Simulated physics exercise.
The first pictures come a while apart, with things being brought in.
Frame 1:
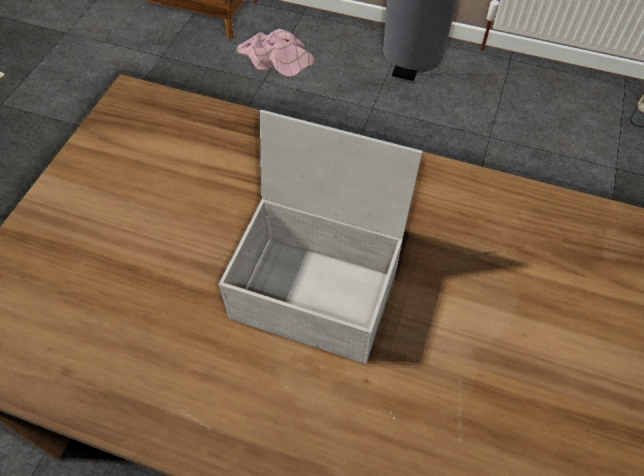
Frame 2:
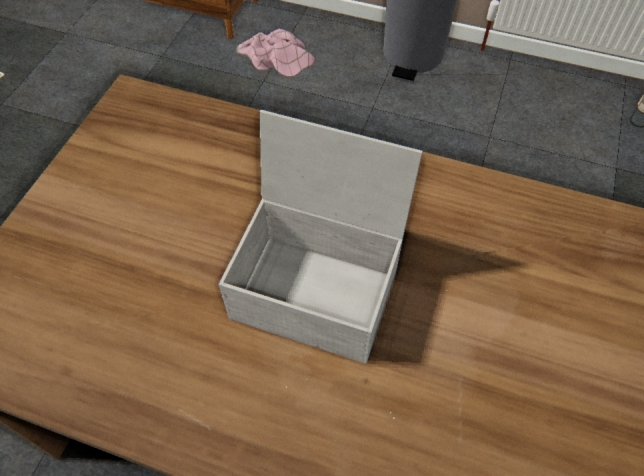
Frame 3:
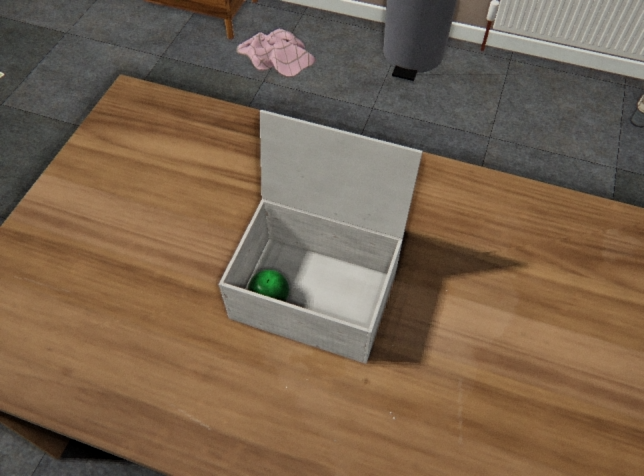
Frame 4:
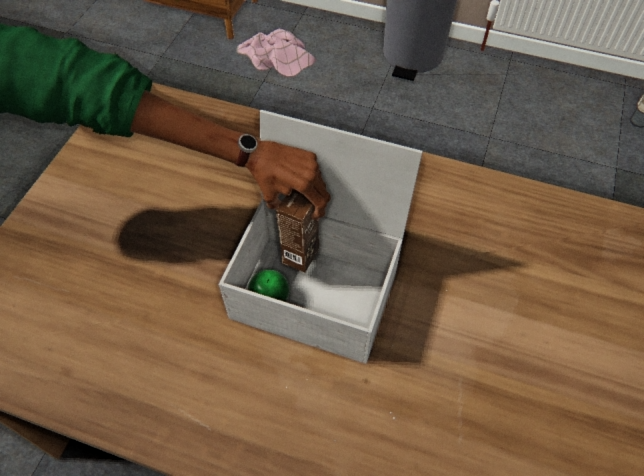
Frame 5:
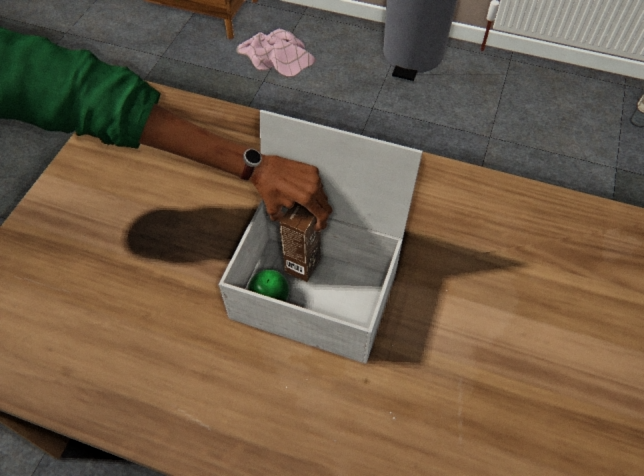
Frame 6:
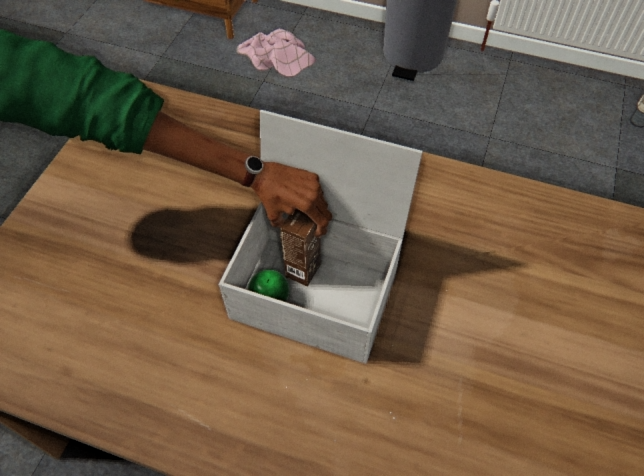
A hand in a green sleeve and dark watch reaches in from the left over an open pale grey box on a wooden table, seen from above by a still camera. The box is empty at first, with pink cloth on the grey floor behind, and then a green ball appears in its left side. The hand lowers a brown carton slightly into the box beside the ball, still gripping it.
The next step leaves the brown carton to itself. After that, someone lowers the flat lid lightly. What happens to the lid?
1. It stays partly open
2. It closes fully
The answer is 1.
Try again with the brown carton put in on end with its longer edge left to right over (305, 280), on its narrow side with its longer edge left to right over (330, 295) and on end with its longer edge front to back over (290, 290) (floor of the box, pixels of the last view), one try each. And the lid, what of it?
On the first attempt the lid can't come down, on the second it drops into place, and on the third it drops into place.
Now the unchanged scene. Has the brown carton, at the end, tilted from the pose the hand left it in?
Simply put, it gets tilted.
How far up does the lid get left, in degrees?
Close to 10 degrees.
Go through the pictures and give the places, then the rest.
In the first picture, the last thing is not in view yet.
In the second picture, the last thing is not in view yet.
In the third picture, the last thing is not in view yet.
In the fourth picture, still above its spot; brown carton (299, 231).
In the fifth picture, still above its spot; brown carton (302, 242).
In the sixth picture, in place under the hand; brown carton (302, 247).
Then, 1.20 s past the last view, lid starting down.
Then, 1.70 s past the last view, lid 58° above the rim; brown carton rocked 4° from its first pose near (300, 249).
Then, 2.20 s past the last view, lid 34° above the rim; brown carton rocked 22° from its first pose near (294, 259).
Then, 2.50 s past the last view, lid 14° above the rim; brown carton rocked 51° from its first pose near (284, 267); green apple displaced a little.
Finally, lid 10° above the rim; down or leaning hard in the box, brown carton; green apple still in place. Final places as the last picture's camera would see them, brown carton near (288, 266).
